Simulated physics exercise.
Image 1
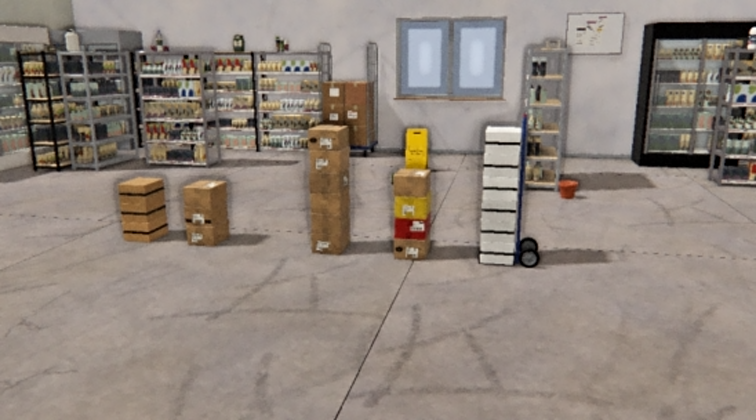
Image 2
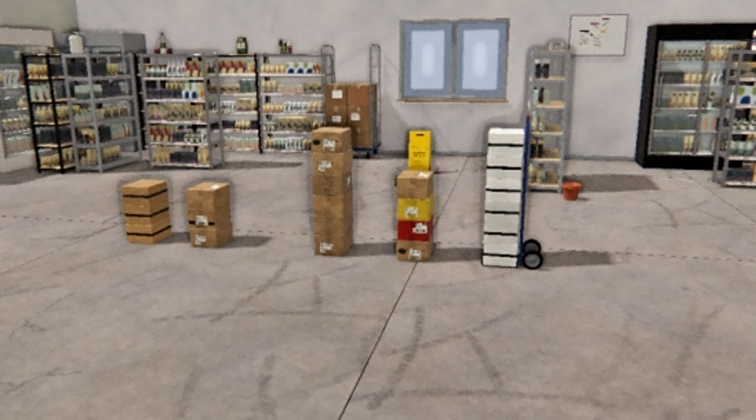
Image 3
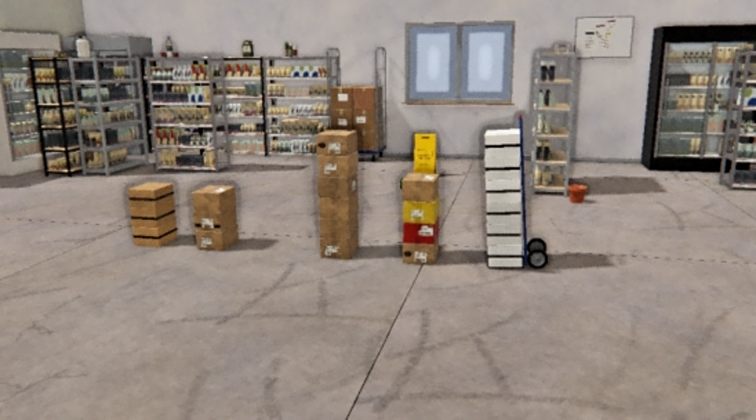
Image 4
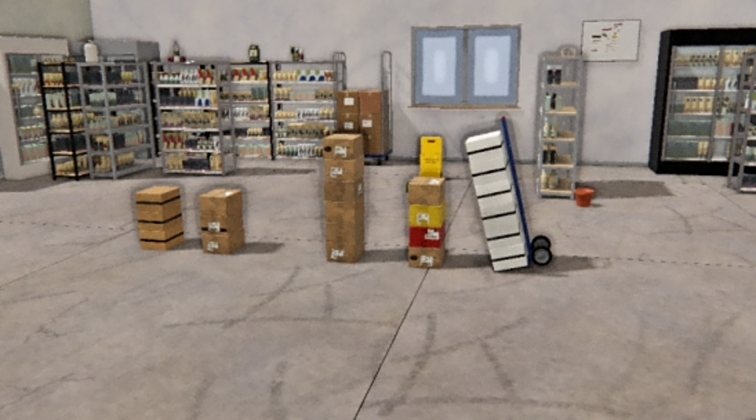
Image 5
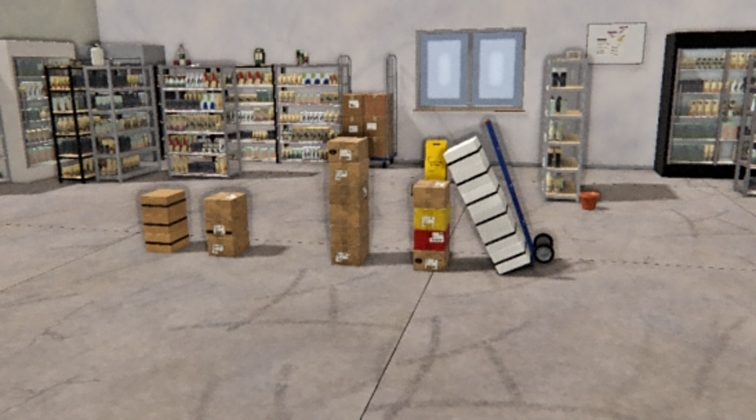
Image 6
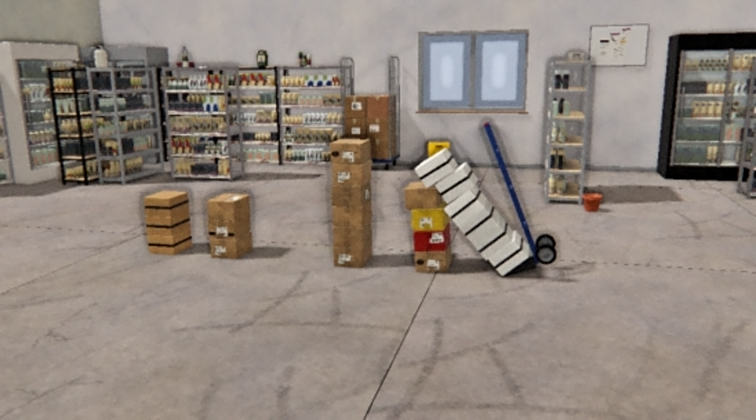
A tall stack of white boxes on a blue hand truck tilted left, slowly and then further, separating from the tilted frame and leaning over the neighbouring brown, yellow and red stack in a storeroom.
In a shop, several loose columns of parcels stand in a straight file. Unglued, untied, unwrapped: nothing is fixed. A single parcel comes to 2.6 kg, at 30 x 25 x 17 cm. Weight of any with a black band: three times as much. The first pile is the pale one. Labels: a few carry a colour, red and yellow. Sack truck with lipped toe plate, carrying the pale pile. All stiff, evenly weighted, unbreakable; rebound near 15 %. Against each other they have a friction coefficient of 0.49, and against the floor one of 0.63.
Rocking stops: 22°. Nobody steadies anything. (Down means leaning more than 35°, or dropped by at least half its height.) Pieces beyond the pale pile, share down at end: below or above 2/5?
Above 2/5.
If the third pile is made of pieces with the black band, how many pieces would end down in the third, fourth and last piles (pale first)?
Third 6, fourth 1, last 0.
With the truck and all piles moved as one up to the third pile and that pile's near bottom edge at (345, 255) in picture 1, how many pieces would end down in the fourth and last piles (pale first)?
In that case fourth pile 0 and last pile 0.
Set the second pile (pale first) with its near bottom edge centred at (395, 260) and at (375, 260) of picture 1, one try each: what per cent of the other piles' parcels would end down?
Try 1: Around 70 %; try 2: Around 60 %.
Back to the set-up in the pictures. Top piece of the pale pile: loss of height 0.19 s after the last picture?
Some 20 centimetres.
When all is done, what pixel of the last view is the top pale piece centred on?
Somewhere about (342, 231).
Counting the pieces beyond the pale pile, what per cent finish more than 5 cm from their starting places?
It comes to 75 percent.
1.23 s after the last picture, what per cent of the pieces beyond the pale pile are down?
At that instant, 55 percent.
Then, 0.19 s after the last picture, 6 of the pale pile down; none of the 16 other parcels down, 4 disturbed; yellow parcel leaning 21°; red parcel leaning 21°.
Then, 0.61 s after the last picture, 6 of the pale pile down; 3 of the 16 other parcels down; red parcel leaning 44°, 11 cm lower; yellow parcel leaning 24°, 15 cm lower.
Then, 1.23 s after the last picture, 6 of the pale pile down; 9 of the 16 other parcels down; yellow parcel leaning 48°, 27 cm lower; red parcel leaning 47°, 10 cm lower.
At rest, 6 of the pale pile down; 11 of the 16 other parcels down; red parcel leaning 45°, 11 cm lower; yellow parcel leaning 45°, 27 cm lower. That is 69 per cent. As the last picture would show them, middles, red parcel near (393, 247), yellow parcel near (365, 246).
